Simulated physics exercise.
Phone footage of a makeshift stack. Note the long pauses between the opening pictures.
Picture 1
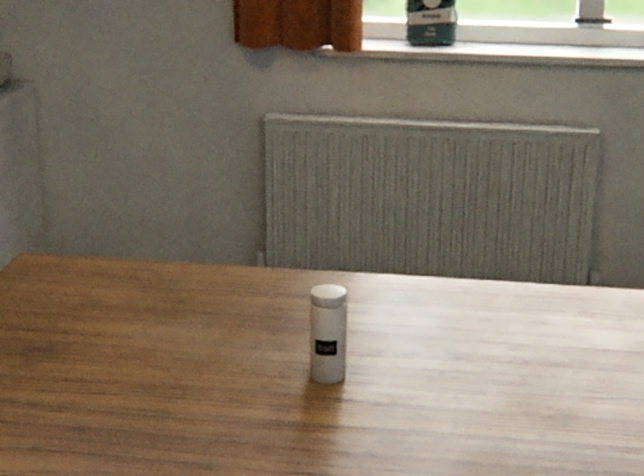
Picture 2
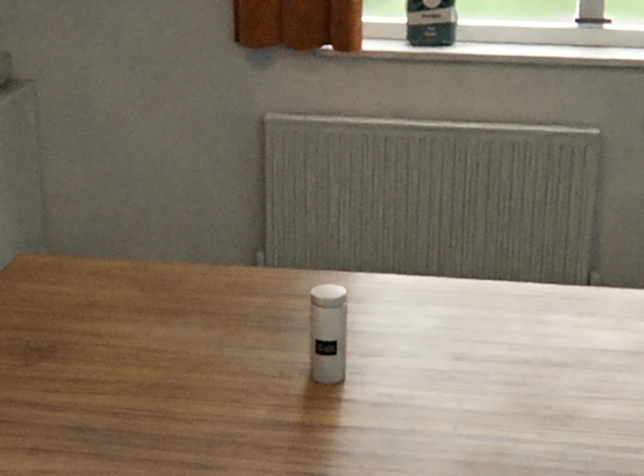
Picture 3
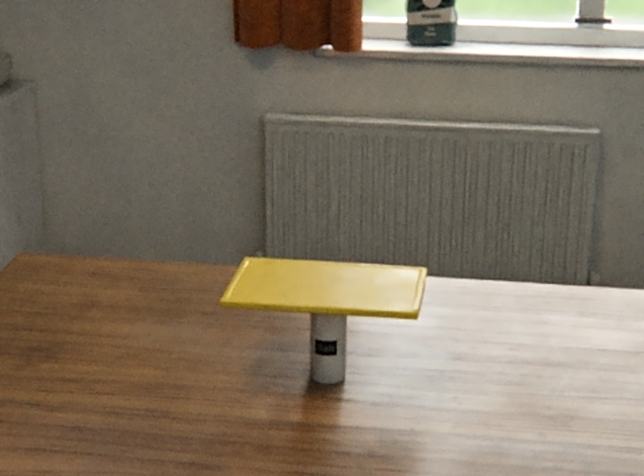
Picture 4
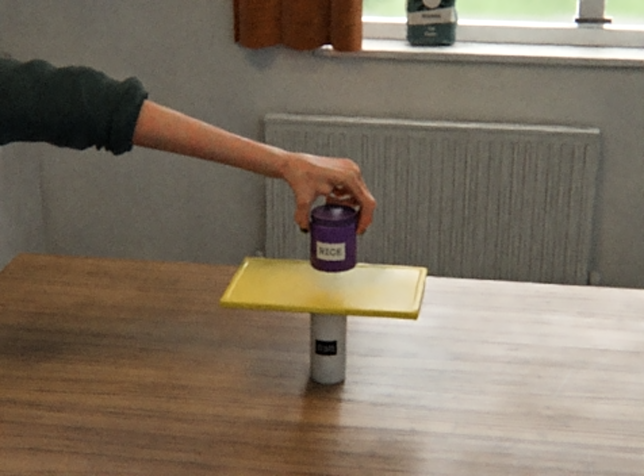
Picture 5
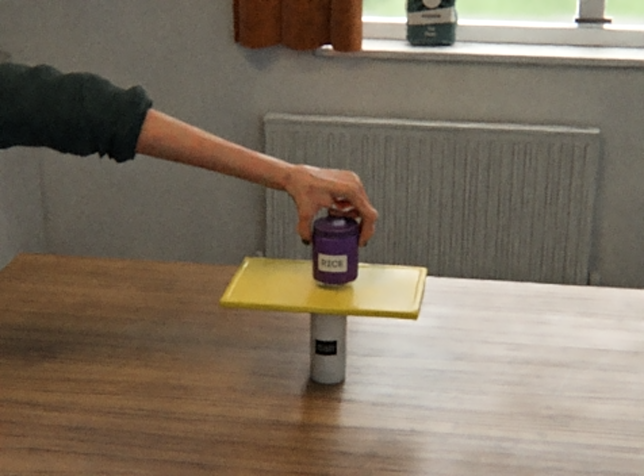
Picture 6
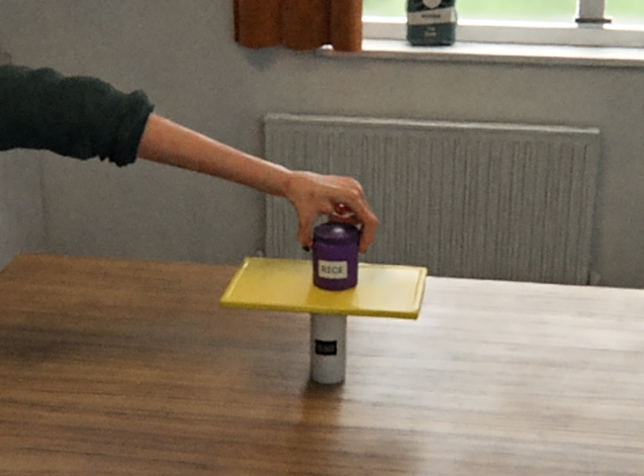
On a wooden table near a radiator, a small white container stood alone, then a yellow lid lay across its top, and a hand reached in from the left and lowered a purple jar onto it.
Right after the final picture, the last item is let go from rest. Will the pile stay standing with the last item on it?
Frankly, it's a success, that one.
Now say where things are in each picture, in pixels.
In the first frame, the last thing is not in view yet.
In the second frame, the last thing is not in view yet.
In the third frame, the last thing is not in view yet; yellow lid (327, 287).
The fourth frame shows coming down; purple jar (334, 238); yellow lid (327, 287).
The fifth frame shows coming down; purple jar (336, 250); yellow lid (327, 287).
The sixth frame shows set down, still held; purple jar (336, 256); yellow lid (327, 287).
Then, 0.30 s later than the last frame, all is still.
Then, 0.70 s later than the last frame, purple jar resting near (336, 257).
When it is over, all 3 as before. End places, in pixels of the last picture, purple jar near (336, 257). The stack stays up.
